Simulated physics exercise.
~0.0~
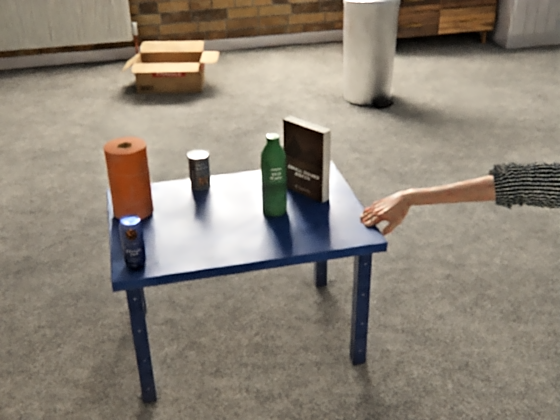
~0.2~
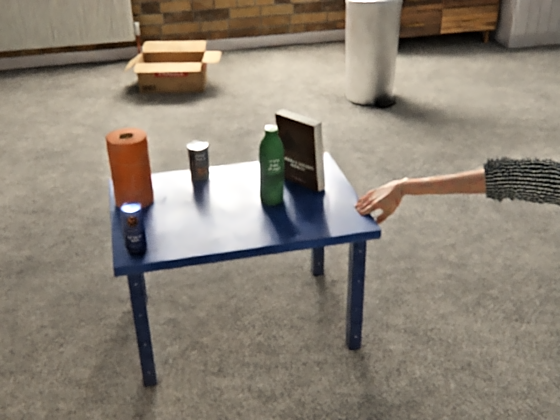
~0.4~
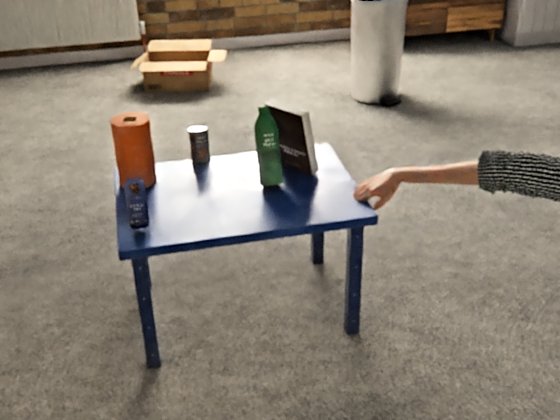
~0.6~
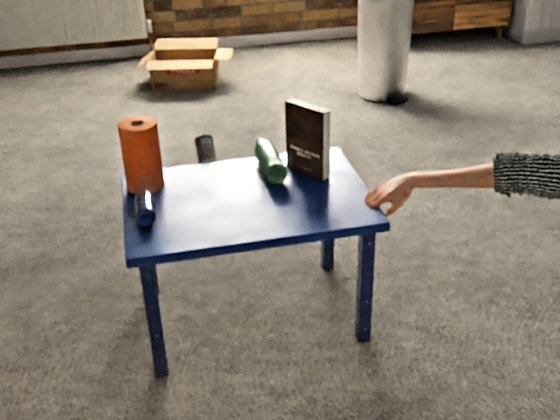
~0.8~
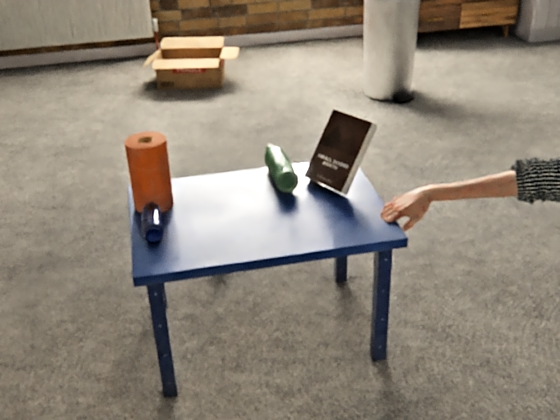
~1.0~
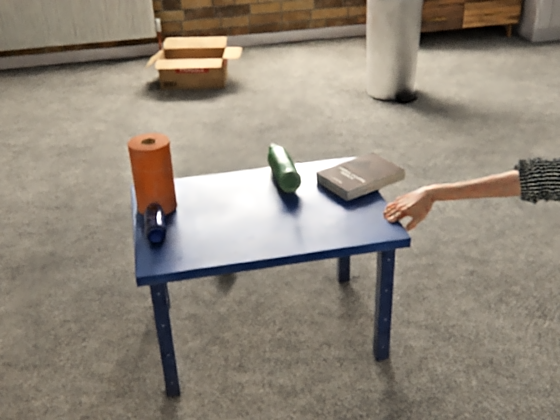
A blue side table stands on grey carpet, seen from slightly above, with a hand gripping its right edge. On it are an orange roll at left, a blue can in front, a grey tin behind, and a green bottle and an upright brown book toward the right. The table shifts away, and the can, bottle and book begin to lean. It then jerks back toward the viewer, the can and bottle topple, and the tin tips and drops off the far edge. The book straightens, tilts and falls flat, leaving only the roll standing.
